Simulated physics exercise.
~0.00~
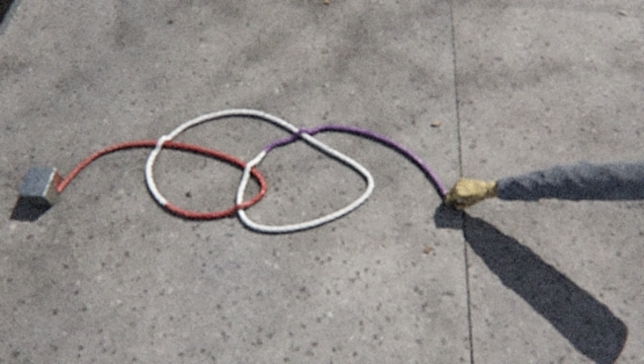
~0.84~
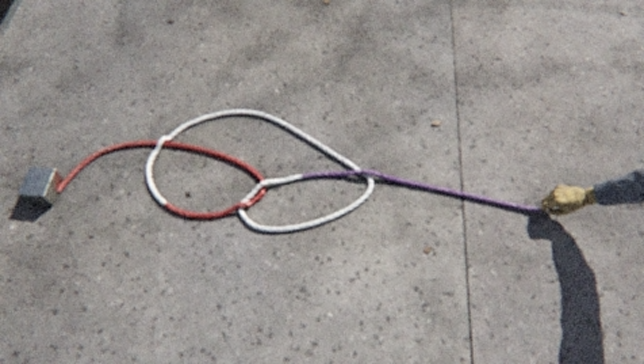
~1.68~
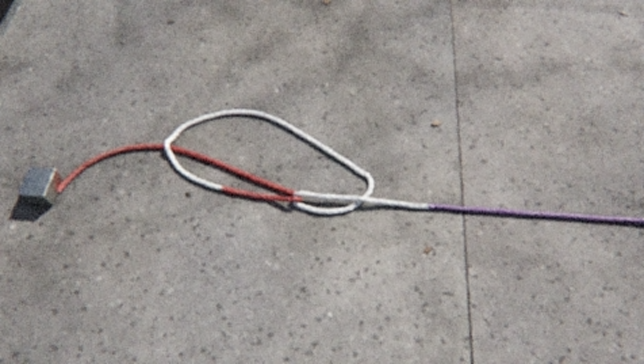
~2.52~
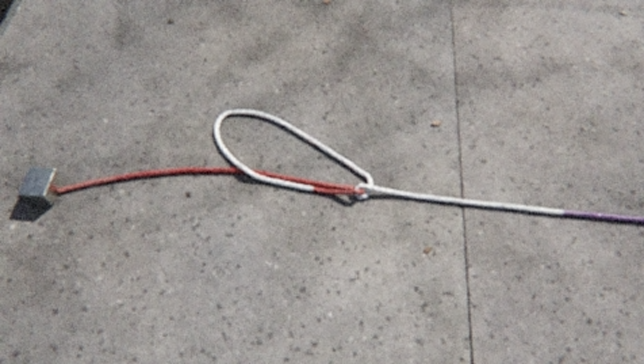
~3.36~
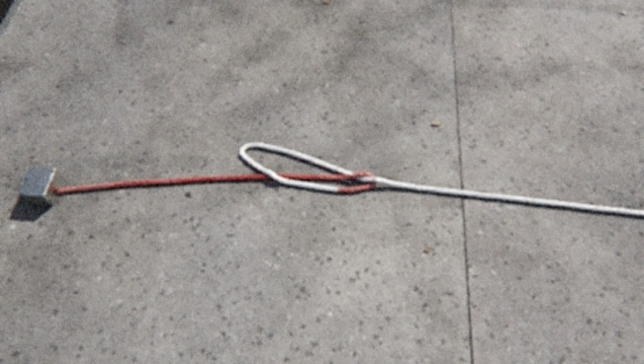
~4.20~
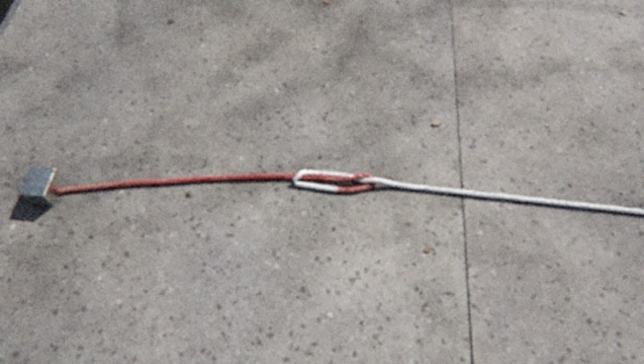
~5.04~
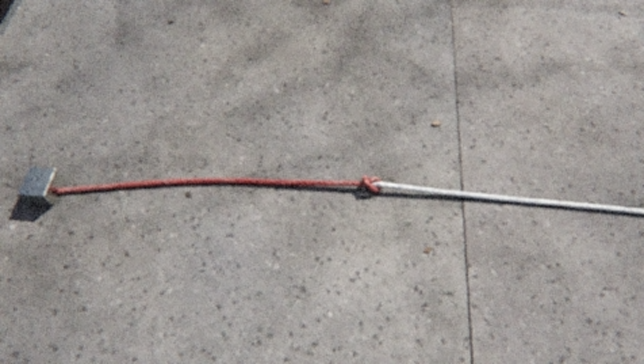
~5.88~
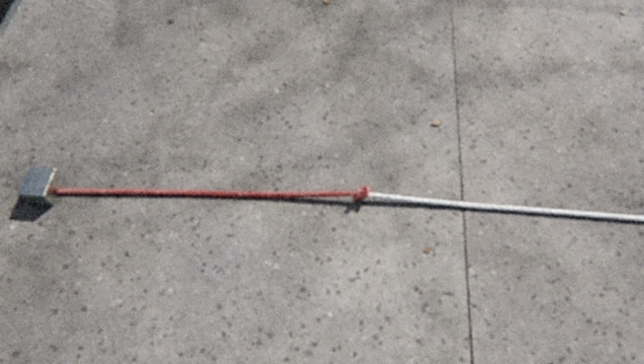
A rope coloured red, white and purple lies in overlapping loops on speckled grey concrete, seen from above, its red left end fixed to a small grey block. At the right, a hand in a tan glove, with a grey sleeve, holds the purple end and draws it rightward until the hand passes out of view. The right loop shrinks first, and the white section slides out after the purple. The remaining white loop narrows to a slim link, then closes. Finally the rope stretches nearly straight across the slab, with a small red knot where red meets white.
